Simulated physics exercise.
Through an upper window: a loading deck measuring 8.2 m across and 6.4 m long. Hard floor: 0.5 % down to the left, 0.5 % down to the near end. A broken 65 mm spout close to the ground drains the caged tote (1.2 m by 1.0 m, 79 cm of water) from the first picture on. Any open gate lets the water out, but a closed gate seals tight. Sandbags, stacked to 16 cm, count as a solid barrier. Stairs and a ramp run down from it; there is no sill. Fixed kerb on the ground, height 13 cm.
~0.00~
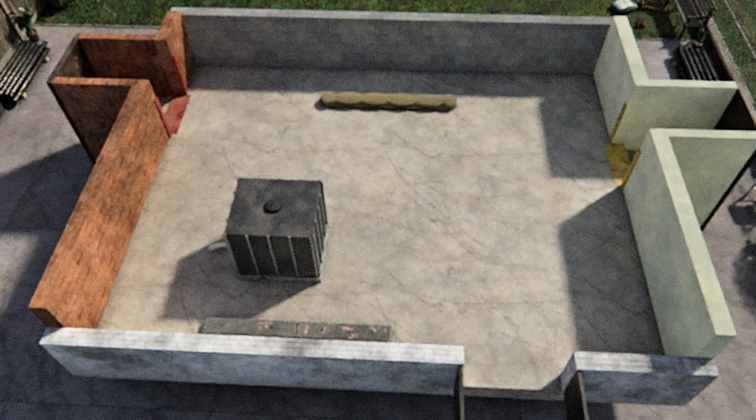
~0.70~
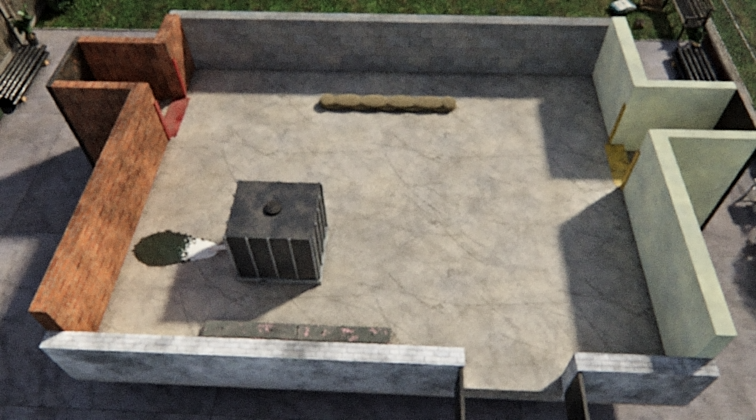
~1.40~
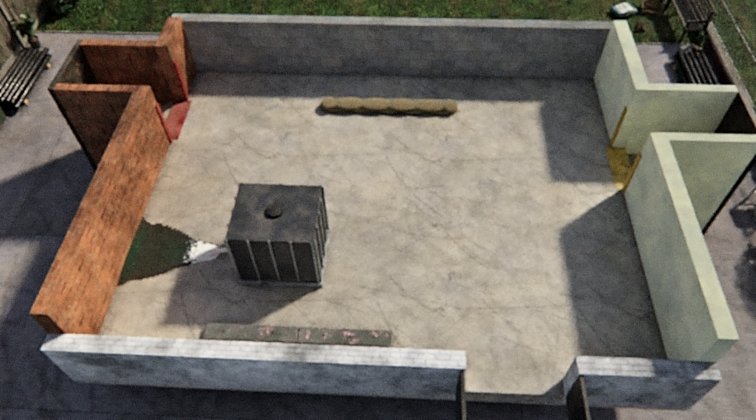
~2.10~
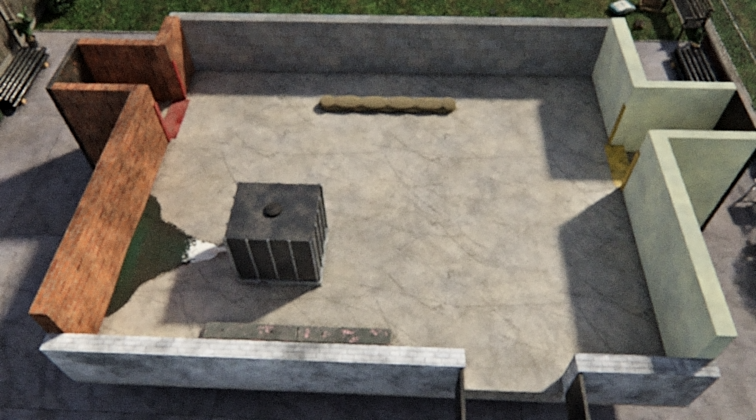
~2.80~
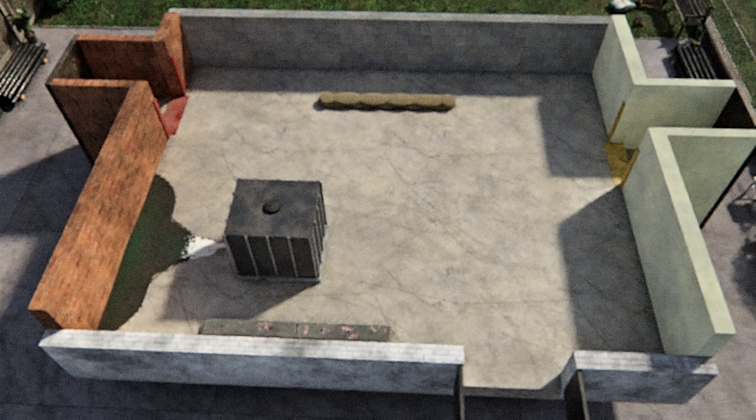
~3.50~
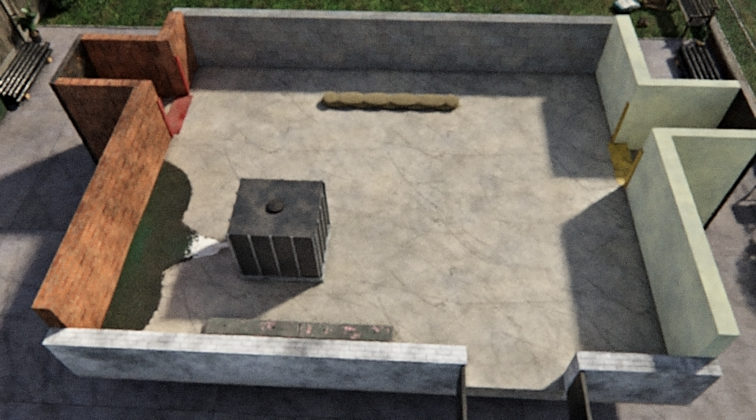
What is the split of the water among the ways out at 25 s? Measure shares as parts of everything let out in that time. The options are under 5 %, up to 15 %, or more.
Gate, not even 5 %; flight of stairs down (marked yellow), not even 5 %; down ramp (marked red), between 5 and 15 %.
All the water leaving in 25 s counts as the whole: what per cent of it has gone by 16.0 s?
About 30 per cent.
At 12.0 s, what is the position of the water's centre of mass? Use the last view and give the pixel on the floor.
Near (178, 248) in the last picture.
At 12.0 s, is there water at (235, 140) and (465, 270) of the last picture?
Respectively: Covered and clear.
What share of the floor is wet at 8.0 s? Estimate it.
I'd guess around 10 in a hundred.
After 5.0 s water covers 5 % of the floor and is deepest (5 cm) near (132, 248); gone so far, the gate 0 %, the flight of stairs down (marked yellow) 0 %, the down ramp (marked red) 0 %.
After 8.0 s water covers 10 % of the floor and is deepest (5 cm) near (132, 248); gone so far, the gate 0 %, the flight of stairs down (marked yellow) 0 %, the down ramp (marked red) 0 %.
After 12.0 s water covers 15 % of the floor and is deepest (5 cm) near (132, 248); gone so far, the gate 0 %, the flight of stairs down (marked yellow) 0 %, the down ramp (marked red) 1 %.
After 16.0 s water covers 20 % of the floor and is deepest (5 cm) near (132, 248); gone so far, the gate 0 %, the flight of stairs down (marked yellow) 0 %, the down ramp (marked red) 2 %.
After 25.0 s water covers 25 % of the floor and is deepest (5 cm) near (132, 248); gone so far, the gate 0 %, the flight of stairs down (marked yellow) 0 %, the down ramp (marked red) 7 %.
